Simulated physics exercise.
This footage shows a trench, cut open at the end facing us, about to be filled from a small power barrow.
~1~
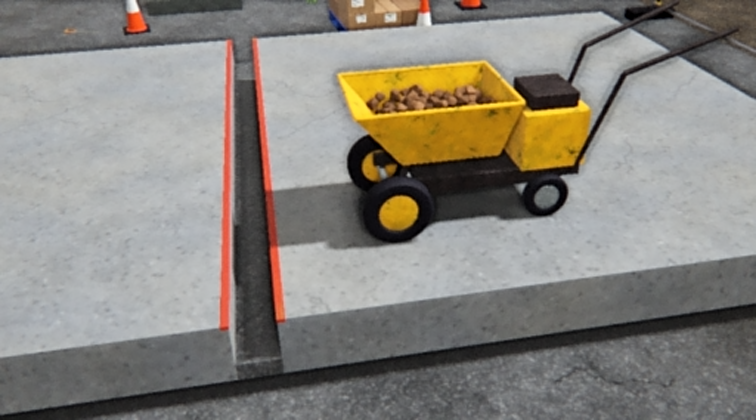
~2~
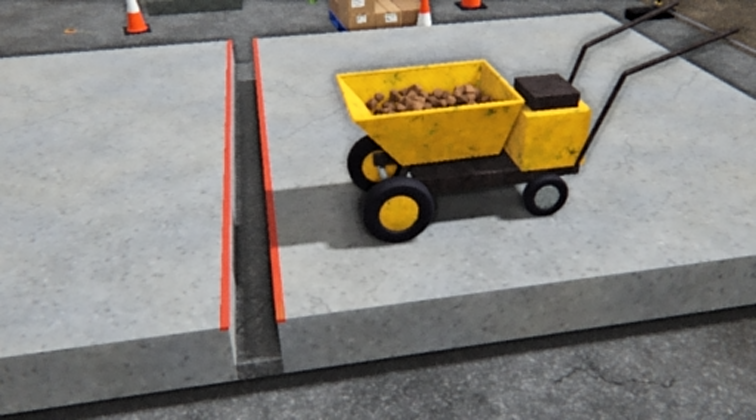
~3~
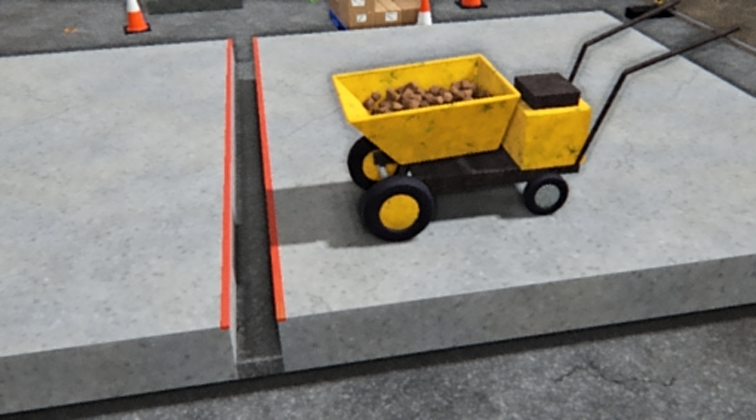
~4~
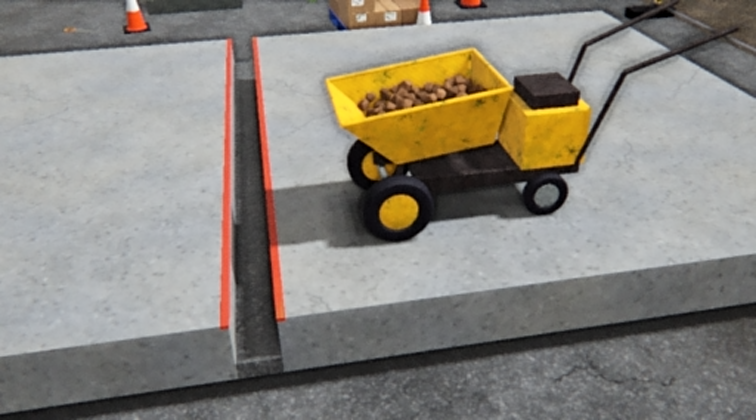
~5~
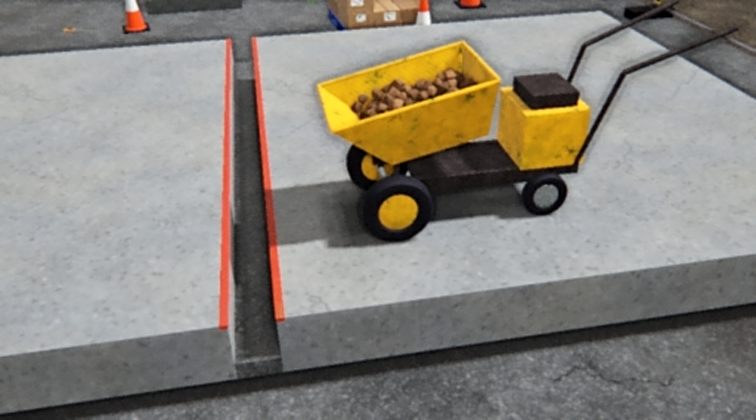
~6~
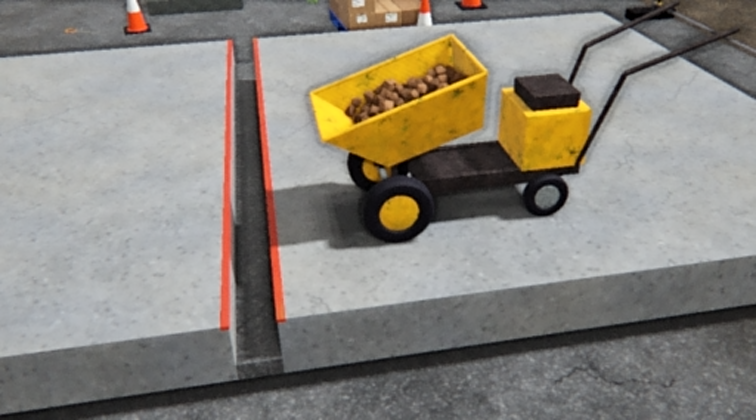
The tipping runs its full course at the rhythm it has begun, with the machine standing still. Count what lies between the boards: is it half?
Inside: The greater amount.
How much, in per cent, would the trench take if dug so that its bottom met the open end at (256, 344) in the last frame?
About 60 per cent.
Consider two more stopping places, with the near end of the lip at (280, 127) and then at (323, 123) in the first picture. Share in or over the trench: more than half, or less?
Try 1 - short of half; try 2 - the lion's share.
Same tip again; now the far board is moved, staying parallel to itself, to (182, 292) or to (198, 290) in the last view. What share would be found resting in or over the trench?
About 90 and 90 per cent.
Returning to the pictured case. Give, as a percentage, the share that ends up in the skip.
Roughly 10 %.
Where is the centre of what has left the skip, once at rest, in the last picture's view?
I'd place the middle at about (252, 249).
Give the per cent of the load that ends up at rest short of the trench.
Close to 5 per cent.
Shortly afterwards, skip tipped steeply; the whole lot in the skip.
Next, skip tipped right over; near two thirds in the skip; a little short of the trench; near a quarter in or heaped over the trench; only a few falling.
Some moments later, skip tipped right over; a little in the skip; a little short of the trench; the bulk in or heaped over the trench; a little beyond it.
In the end, skip tipped right over; a little in the skip; a little short of the trench; the bulk in or heaped over the trench; a little beyond it.
